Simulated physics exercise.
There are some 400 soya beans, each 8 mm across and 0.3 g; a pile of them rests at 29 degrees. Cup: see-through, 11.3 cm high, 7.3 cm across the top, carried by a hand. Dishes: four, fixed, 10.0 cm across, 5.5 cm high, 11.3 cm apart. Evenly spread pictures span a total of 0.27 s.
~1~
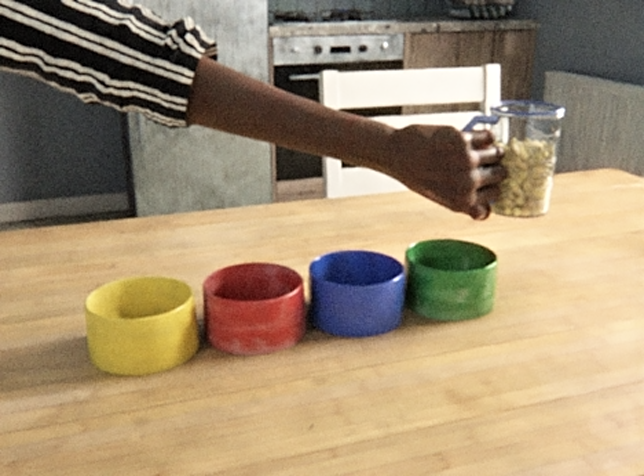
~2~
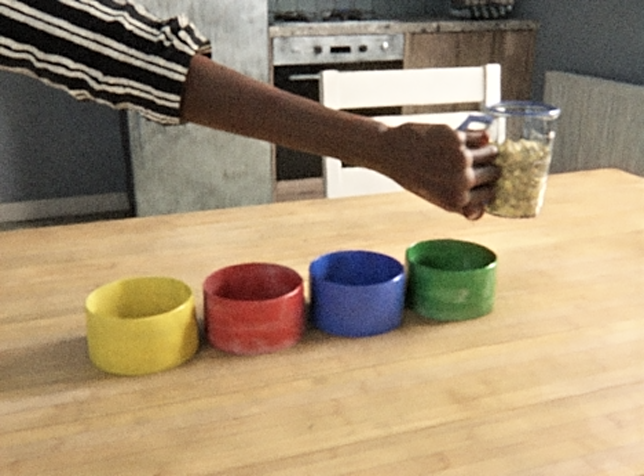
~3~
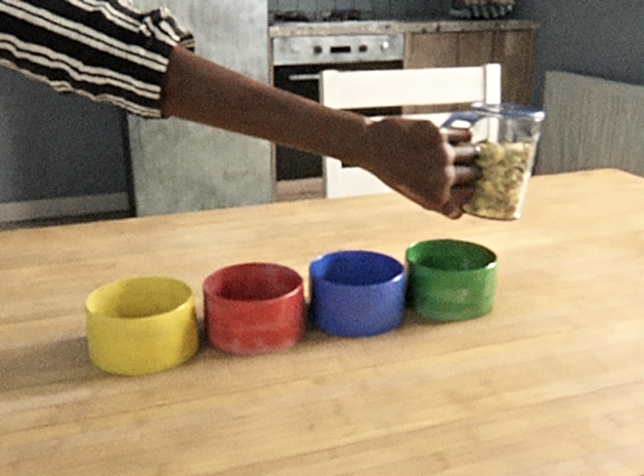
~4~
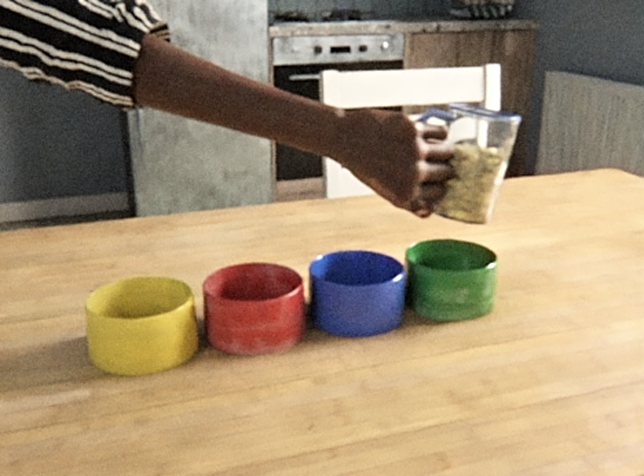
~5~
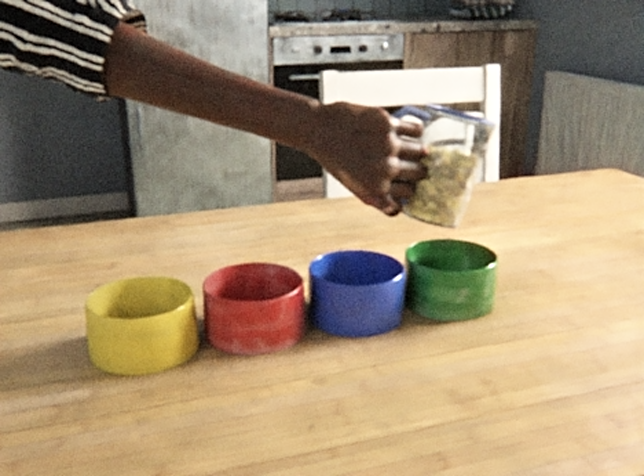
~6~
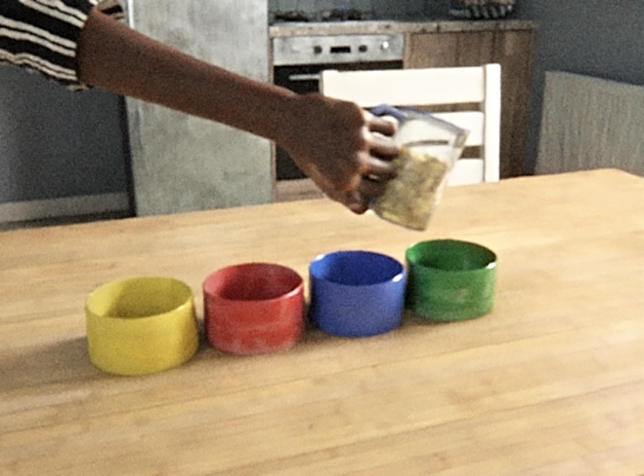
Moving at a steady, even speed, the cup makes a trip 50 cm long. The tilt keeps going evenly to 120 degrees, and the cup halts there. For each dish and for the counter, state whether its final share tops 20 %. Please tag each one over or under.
Red dish - under; blue dish - under; green dish - under; yellow dish - over; counter - under.
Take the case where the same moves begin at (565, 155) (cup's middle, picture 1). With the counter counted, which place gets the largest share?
Top spot: Yellow.
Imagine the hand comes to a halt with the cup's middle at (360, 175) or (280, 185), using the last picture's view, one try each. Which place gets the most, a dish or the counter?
Green; blue.
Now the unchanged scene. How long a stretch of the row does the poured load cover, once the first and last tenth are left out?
That stretch comes to around 6 cm.
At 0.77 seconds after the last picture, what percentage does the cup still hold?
Somewhere close to 100 percent.
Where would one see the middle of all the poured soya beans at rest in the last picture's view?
Roughly pixel (145, 325).
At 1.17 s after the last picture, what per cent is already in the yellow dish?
By that moment, around 75 percent has got there.
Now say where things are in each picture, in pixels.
The first picture shows cup at (522, 160), tilt 0 degrees, lip at (556, 106), moved 0.0 cm; middle of the pieces at (522, 175); green dish at (451, 255); blue dish at (356, 268); red dish at (253, 282); yellow dish at (140, 297).
The second picture shows cup at (516, 160), tilt 1 degrees, lip at (551, 107), moved 0.8 cm; middle of the pieces at (516, 176).
The third picture shows cup at (498, 162), tilt 5 degrees, lip at (536, 111), moved 2.9 cm; middle of the pieces at (498, 177).
The fourth picture shows cup at (472, 164), tilt 10 degrees, lip at (513, 116), moved 6.2 cm; middle of the pieces at (470, 180).
The fifth picture shows cup at (444, 167), tilt 16 degrees, lip at (489, 122), moved 9.5 cm; middle of the pieces at (442, 183).
The sixth picture shows cup at (416, 170), tilt 21 degrees, lip at (464, 129), moved 12.9 cm; middle of the pieces at (412, 185); green dish at (451, 255); blue dish at (356, 268); red dish at (253, 282); yellow dish at (140, 297).
Then, 0.46 s after the last picture, tilt 69 degrees; cup holds 100 %.
Then, 0.77 s after the last picture, tilt 100 degrees; cup holds 100 %.
Then, 1.17 s after the last picture, tilt 120 degrees; cup holds 25 %, yellow 75 %.
In the end, red 0 %, blue 0 %, green 0 %, yellow 100 %, counter 0 %.
